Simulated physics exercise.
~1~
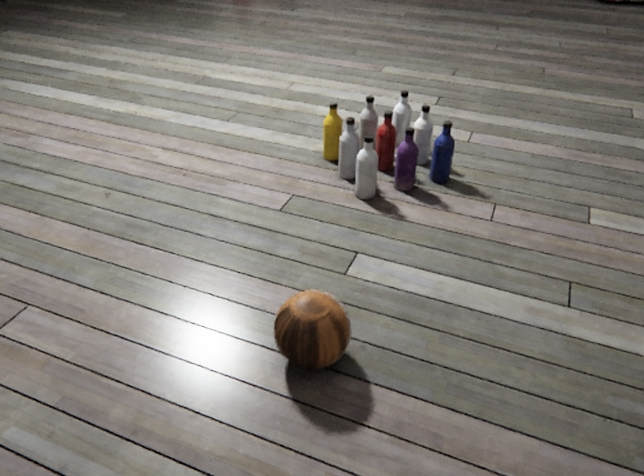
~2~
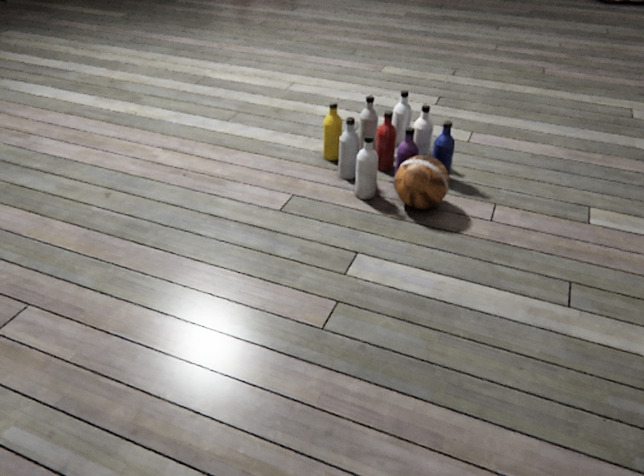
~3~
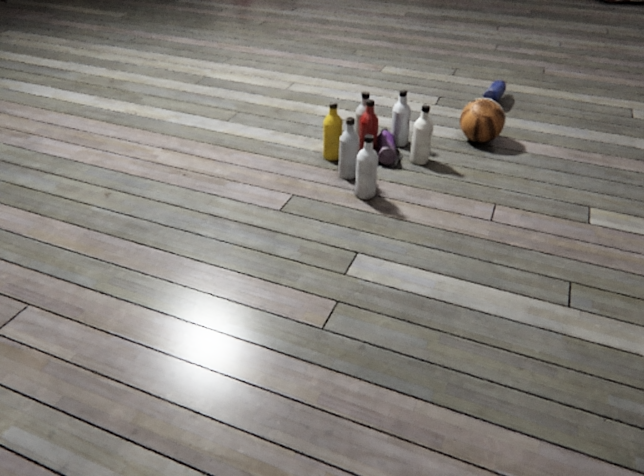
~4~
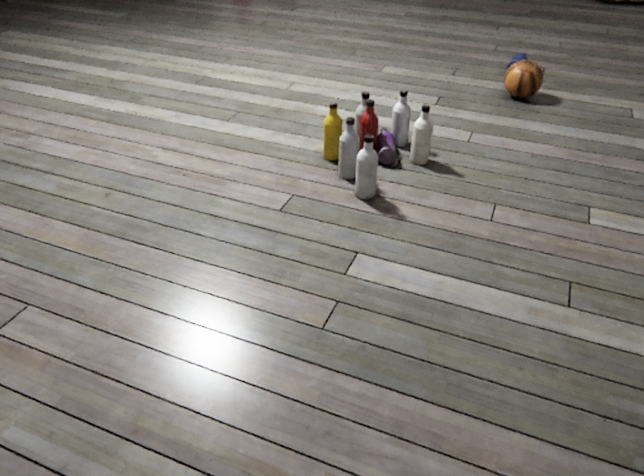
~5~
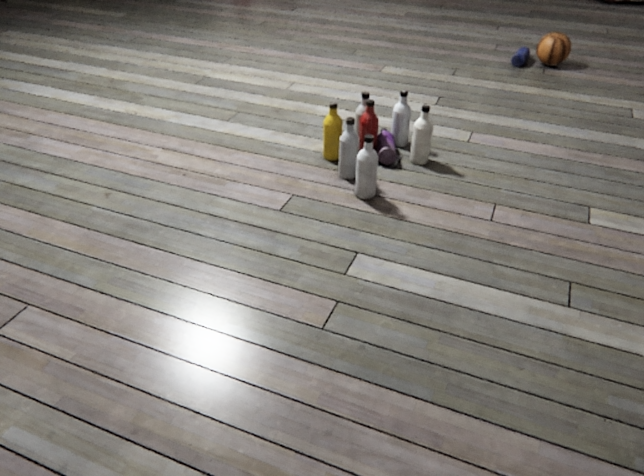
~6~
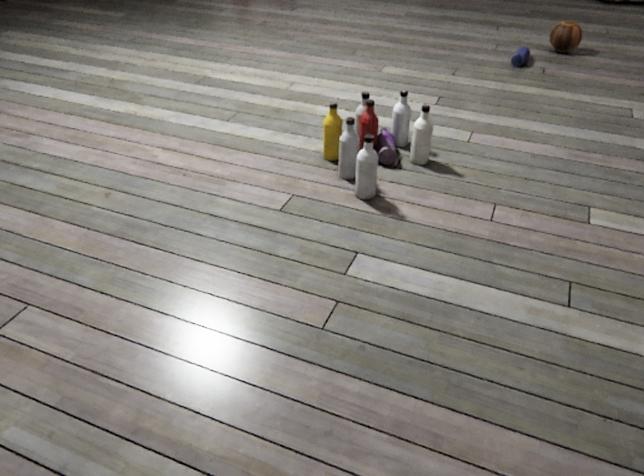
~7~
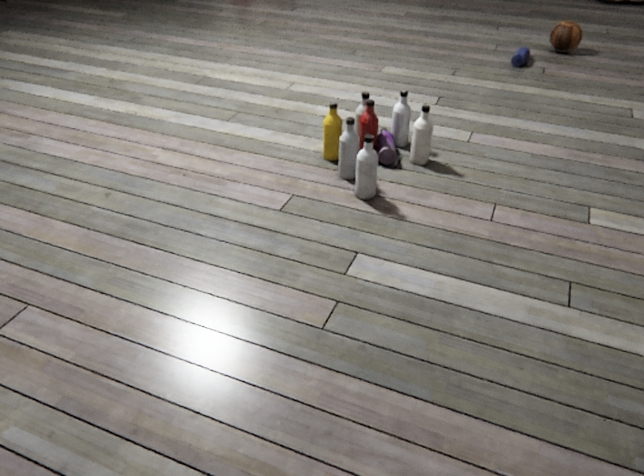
The footage shows a wooden ball rolling across planks into a cluster of capped bottles, toppling the purple and blue ones and shifting the red one. The ball and blue bottle travel toward the upper right, leaving both struck bottles lying flat while the yellow, red and white ones stand.
